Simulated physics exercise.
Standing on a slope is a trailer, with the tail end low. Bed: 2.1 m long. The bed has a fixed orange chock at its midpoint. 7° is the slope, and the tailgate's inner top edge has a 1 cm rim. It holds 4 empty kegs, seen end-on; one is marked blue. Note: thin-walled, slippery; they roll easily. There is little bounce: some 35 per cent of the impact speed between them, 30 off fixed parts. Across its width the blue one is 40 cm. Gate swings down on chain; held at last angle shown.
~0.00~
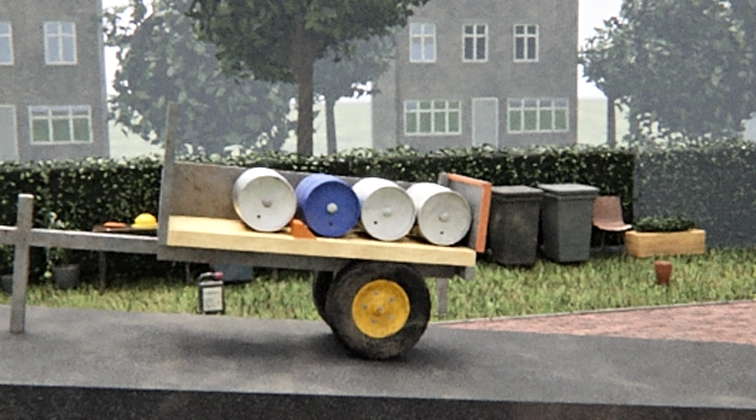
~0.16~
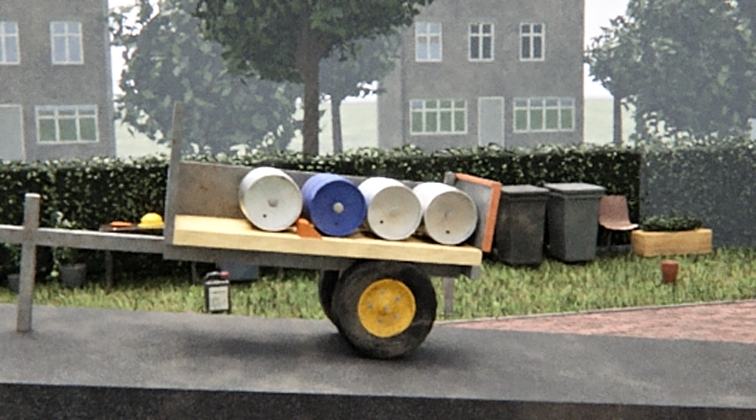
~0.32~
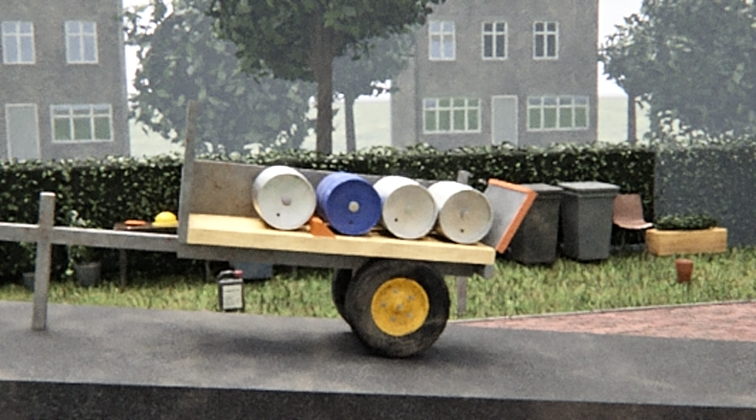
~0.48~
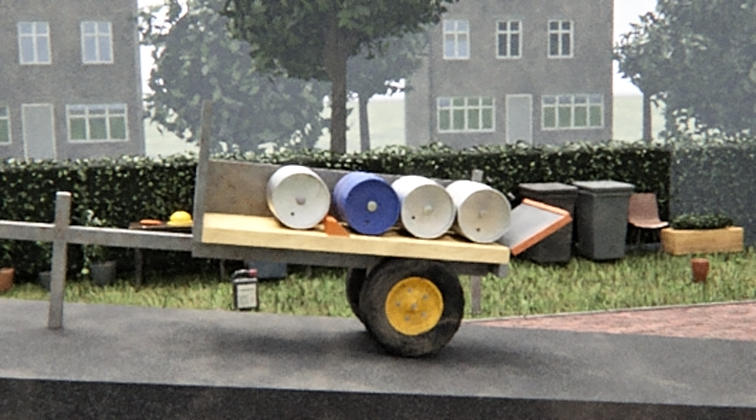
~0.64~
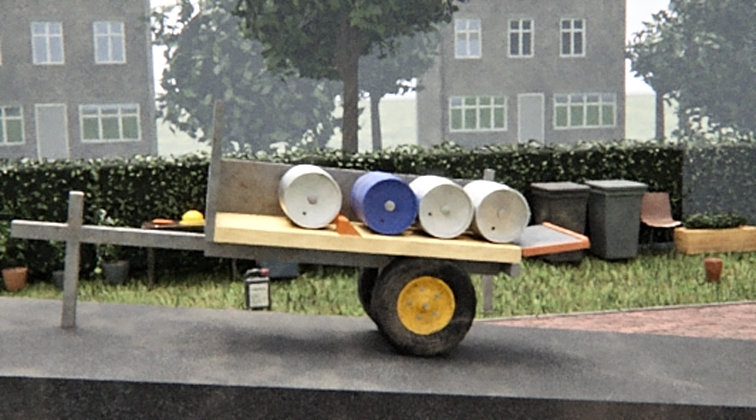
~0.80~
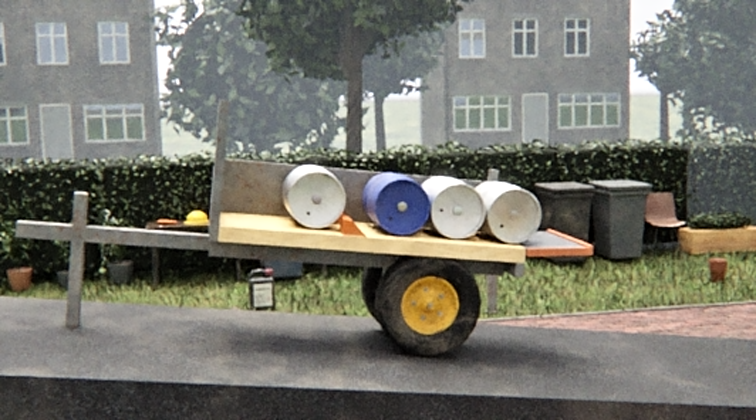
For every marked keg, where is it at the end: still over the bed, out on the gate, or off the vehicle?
The marked one is off the vehicle.
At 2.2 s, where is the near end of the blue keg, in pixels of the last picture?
Its near end sits close to (519, 216).
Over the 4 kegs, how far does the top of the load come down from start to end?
Roughly 0 cm.
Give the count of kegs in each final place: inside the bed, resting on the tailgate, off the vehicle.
Final counts, in the order asked: 1, 0, 3.
Then, 1.4 s in, blue is on the bed, 55 cm short of the hinge, rolling right; 0 gone off the back.
Then, 2.2 s in, blue is on the bed, 5 cm short of the hinge, rolling right; 1 gone off the back.
Then, 3.1 s in, blue is dropping off the gate; 3 gone off the back.
In the end (5.0 s), blue is out on the ground; 3 gone off the back.
